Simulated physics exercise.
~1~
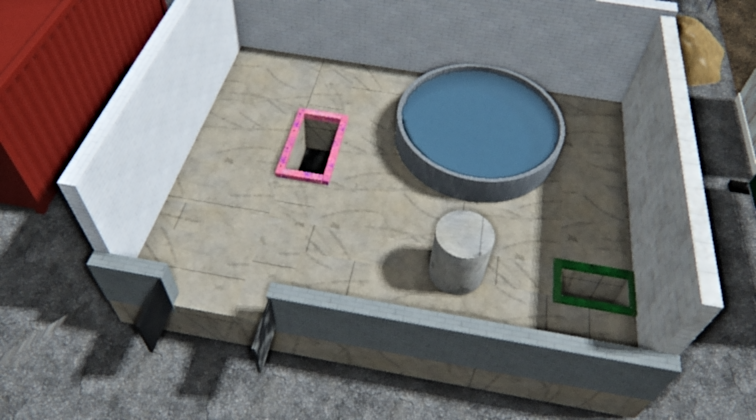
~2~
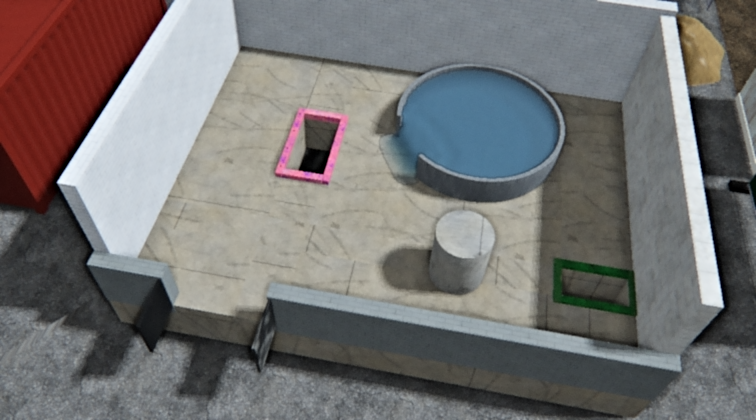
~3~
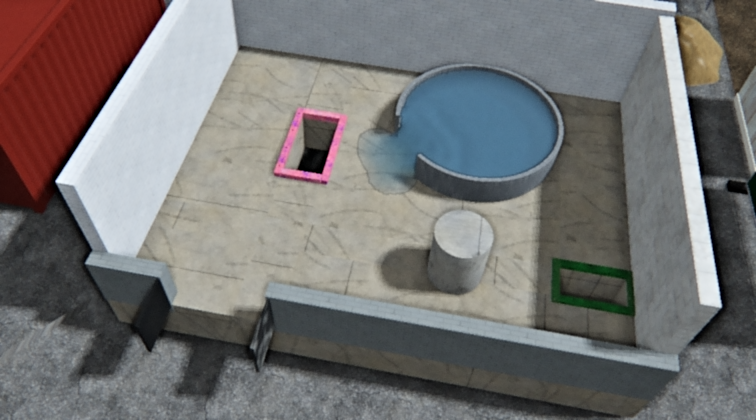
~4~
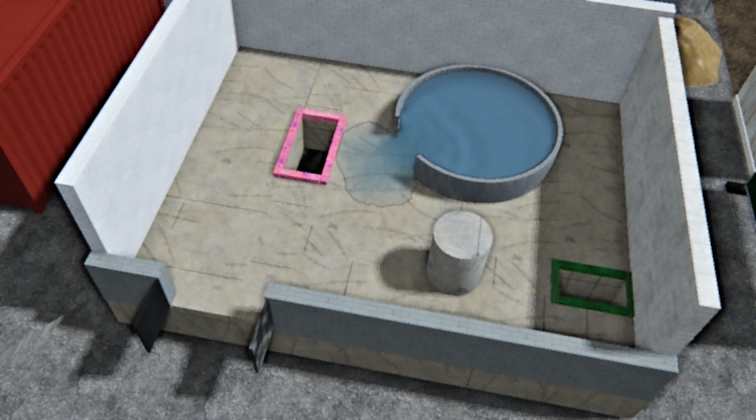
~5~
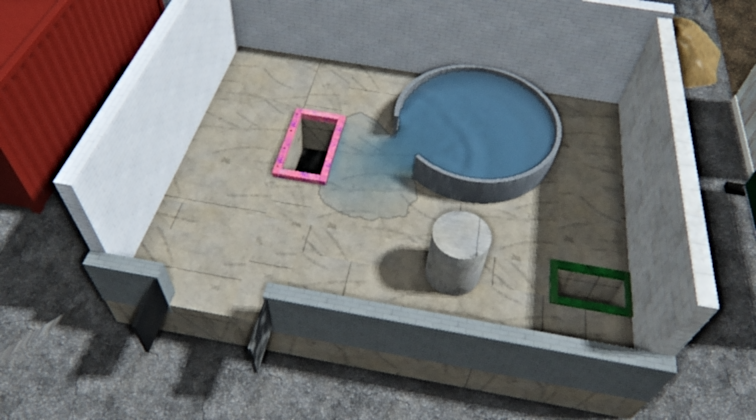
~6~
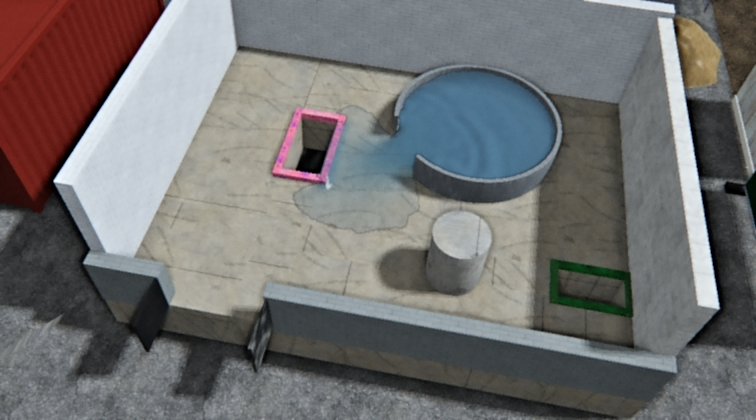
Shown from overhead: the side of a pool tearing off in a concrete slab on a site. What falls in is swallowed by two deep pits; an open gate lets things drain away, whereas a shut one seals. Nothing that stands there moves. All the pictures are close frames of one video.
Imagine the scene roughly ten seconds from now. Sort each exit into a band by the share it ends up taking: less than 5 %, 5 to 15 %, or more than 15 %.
Bands: Gate: More than 15 %; pink pit: More than 15 %; green pit: Less than 5 %.
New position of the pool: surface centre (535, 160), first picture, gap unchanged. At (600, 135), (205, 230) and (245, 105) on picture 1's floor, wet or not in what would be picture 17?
Well, first one stays dry, second one got wet, third one stays dry.
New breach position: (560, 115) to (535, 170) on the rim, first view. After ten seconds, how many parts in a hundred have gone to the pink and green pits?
In percent: Pink 0, green 40.
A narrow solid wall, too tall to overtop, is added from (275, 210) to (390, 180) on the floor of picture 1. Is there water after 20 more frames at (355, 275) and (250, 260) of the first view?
In the listed order, the first spot is swamped and the second is spared.
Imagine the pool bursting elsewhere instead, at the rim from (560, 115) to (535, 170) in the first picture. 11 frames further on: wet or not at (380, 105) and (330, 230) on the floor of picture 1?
Going one by one: Puddle-free and then puddle-free.
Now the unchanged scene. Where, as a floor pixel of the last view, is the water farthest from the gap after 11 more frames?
My guess is roughly (146, 285).
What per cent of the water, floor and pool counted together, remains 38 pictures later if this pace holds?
About 72 per cent.
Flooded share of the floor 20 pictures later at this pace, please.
Around 35 percent.
A moment on, water covers 15 % of the floor; the gate 0 %, the pink pit 2 %, the green pit 0 %.
Next, water covers 30 % of the floor; the gate 1 %, the pink pit 6 %, the green pit 0 %.
Then, water covers 35 % of the floor; the gate 5 %, the pink pit 11 %, the green pit 0 %.
Later, water covers 50 % of the floor; the gate 13 %, the pink pit 15 %, the green pit 0 %.
In the end, water covers 70 % of the floor; the gate 21 %, the pink pit 17 %, the green pit 0 %.
